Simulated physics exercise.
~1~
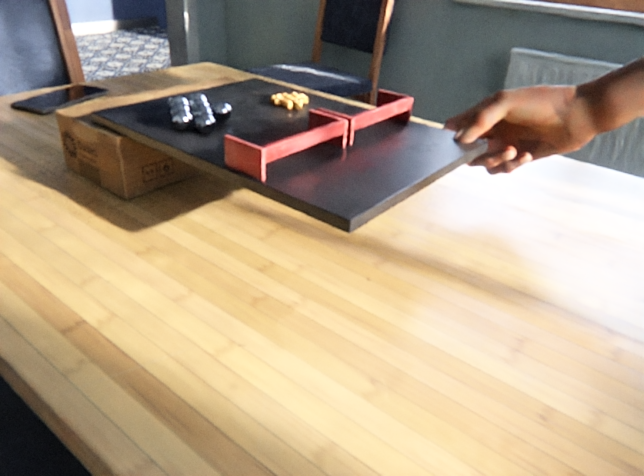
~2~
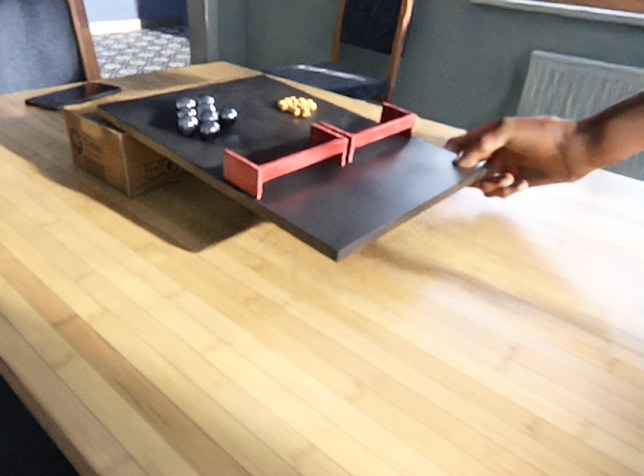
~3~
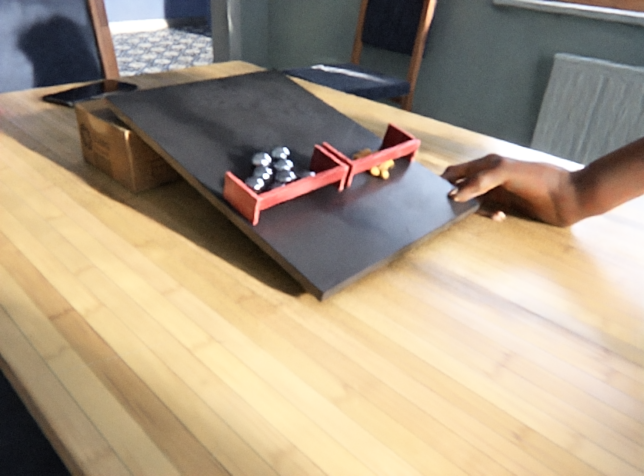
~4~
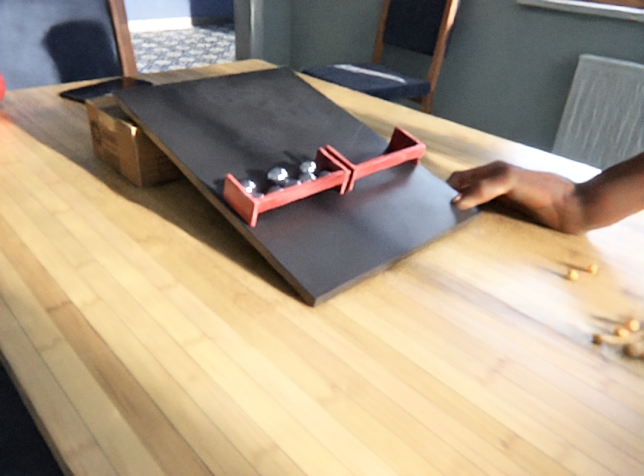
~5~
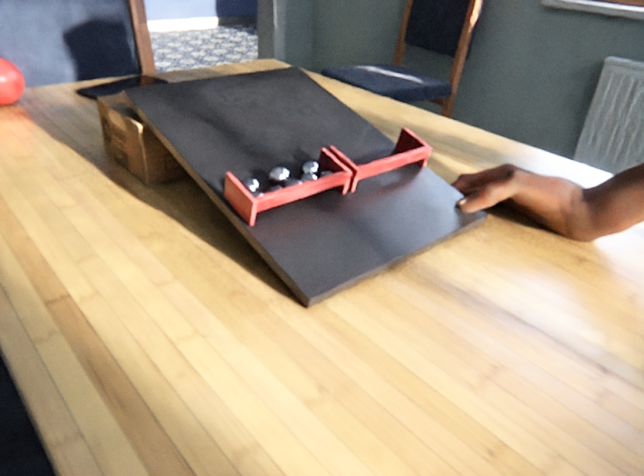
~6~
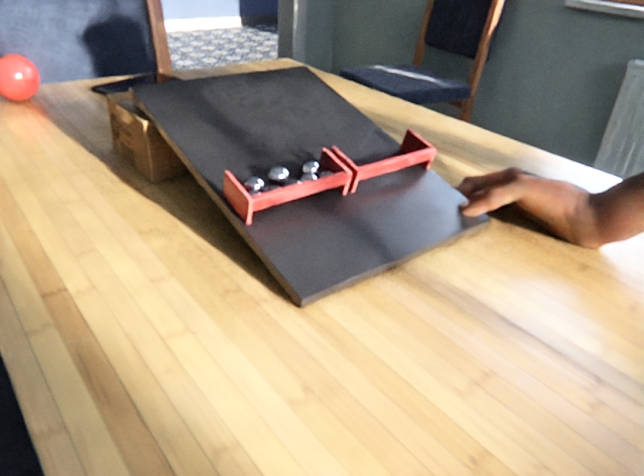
A hand lowered the raised end of a black board onto a wooden table, and the silver balls and small yellow pieces slid down toward two red barriers. The silver balls stayed behind theirs, while the yellow pieces slipped under and scattered across the table.
